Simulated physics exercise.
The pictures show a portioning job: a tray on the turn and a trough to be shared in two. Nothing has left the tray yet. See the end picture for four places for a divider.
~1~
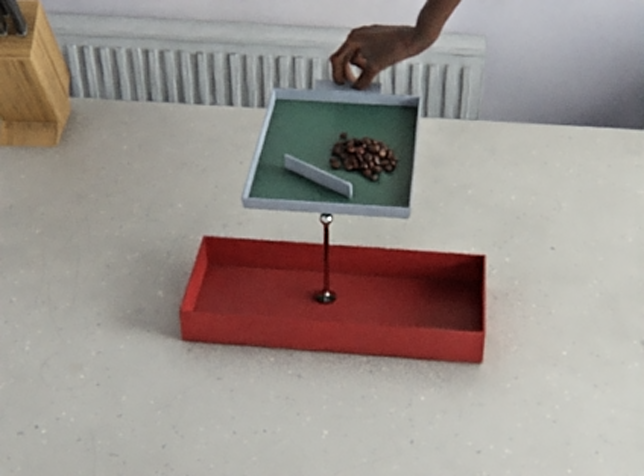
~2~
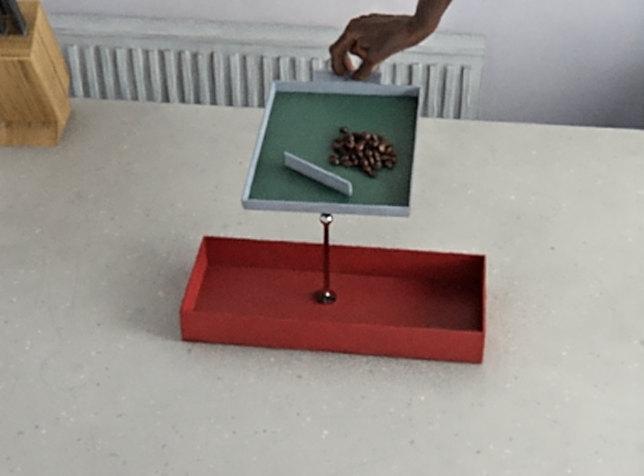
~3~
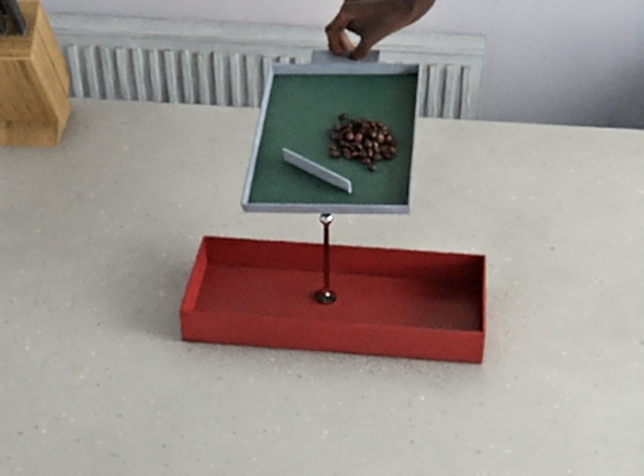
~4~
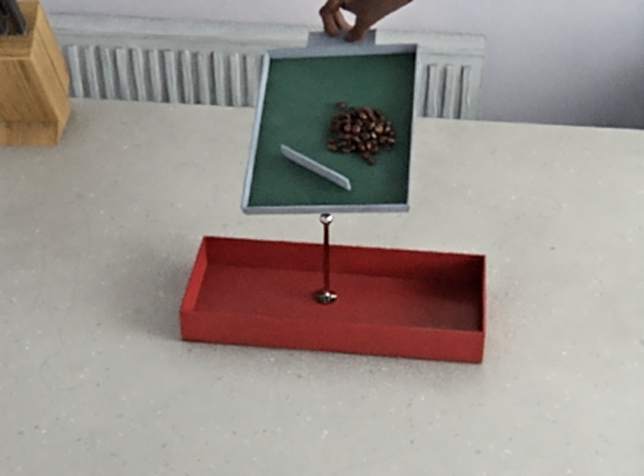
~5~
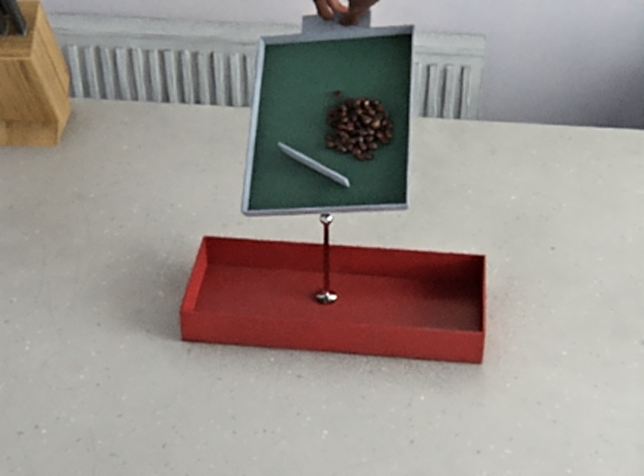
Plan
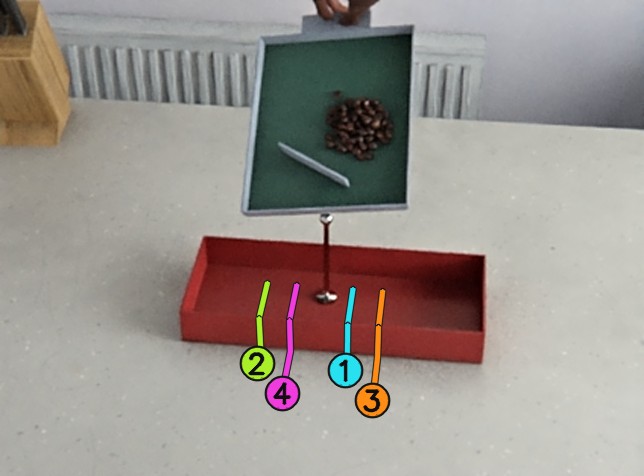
A green tray of dark brown pieces tilting steadily toward the viewer above a red trough as a hand lifts its far edge.
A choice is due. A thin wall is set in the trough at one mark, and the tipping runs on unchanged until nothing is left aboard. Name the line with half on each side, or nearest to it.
The answer is line 4.
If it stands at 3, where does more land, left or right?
Left.
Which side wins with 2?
More lands on the right.
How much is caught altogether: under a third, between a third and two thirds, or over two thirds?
About that: Over two thirds.
On the marked copy, line 1 crosses the front rim at (347, 323); line 2 crosses the front rim at (259, 317); line 3 crosses the front rim at (378, 326); line 4 crosses the front rim at (289, 319).
Choosing 1, of what is caught, almost all on the left of the divider, just a few on the right.
Choosing 2, of what is caught, about a tenth on the left of the divider, the larger part on the right.
Choosing 3, of what is caught, every piece on the left of the divider, not one piece on the right.
Choosing 4, of what is caught, roughly half on the left of the divider, roughly half on the right.
